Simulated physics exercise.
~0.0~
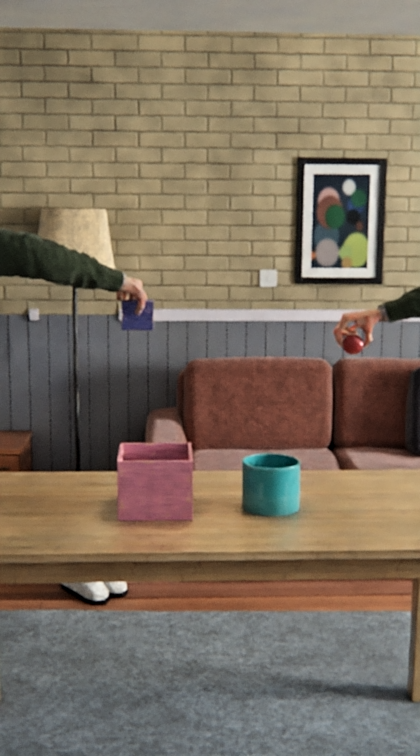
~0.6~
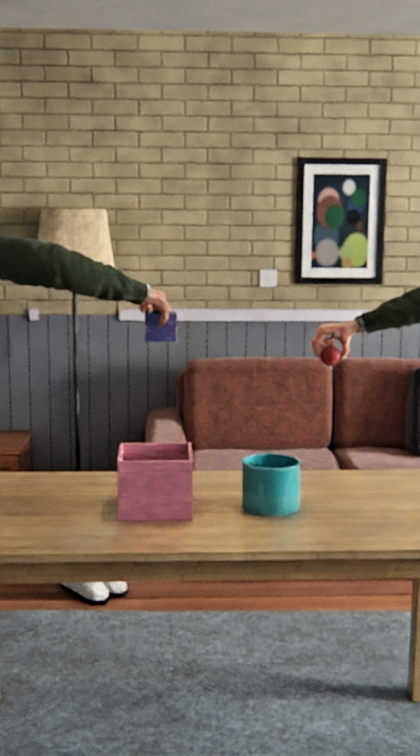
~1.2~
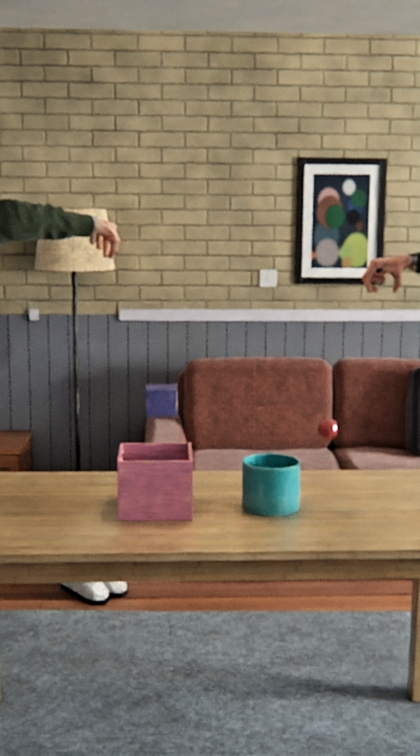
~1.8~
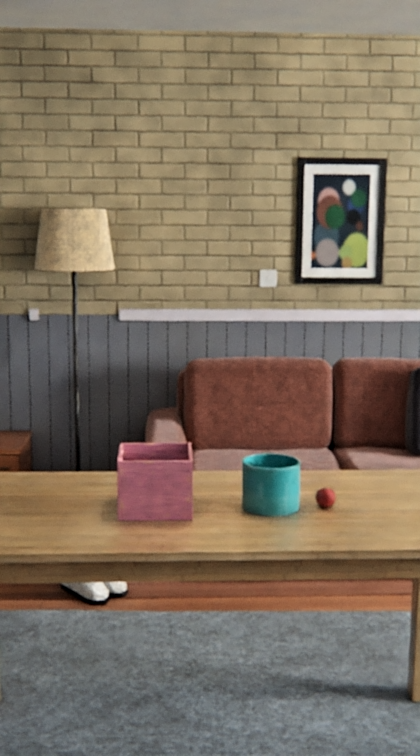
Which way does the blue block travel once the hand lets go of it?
The blue block moves down, dropping toward the pink crate on the table.
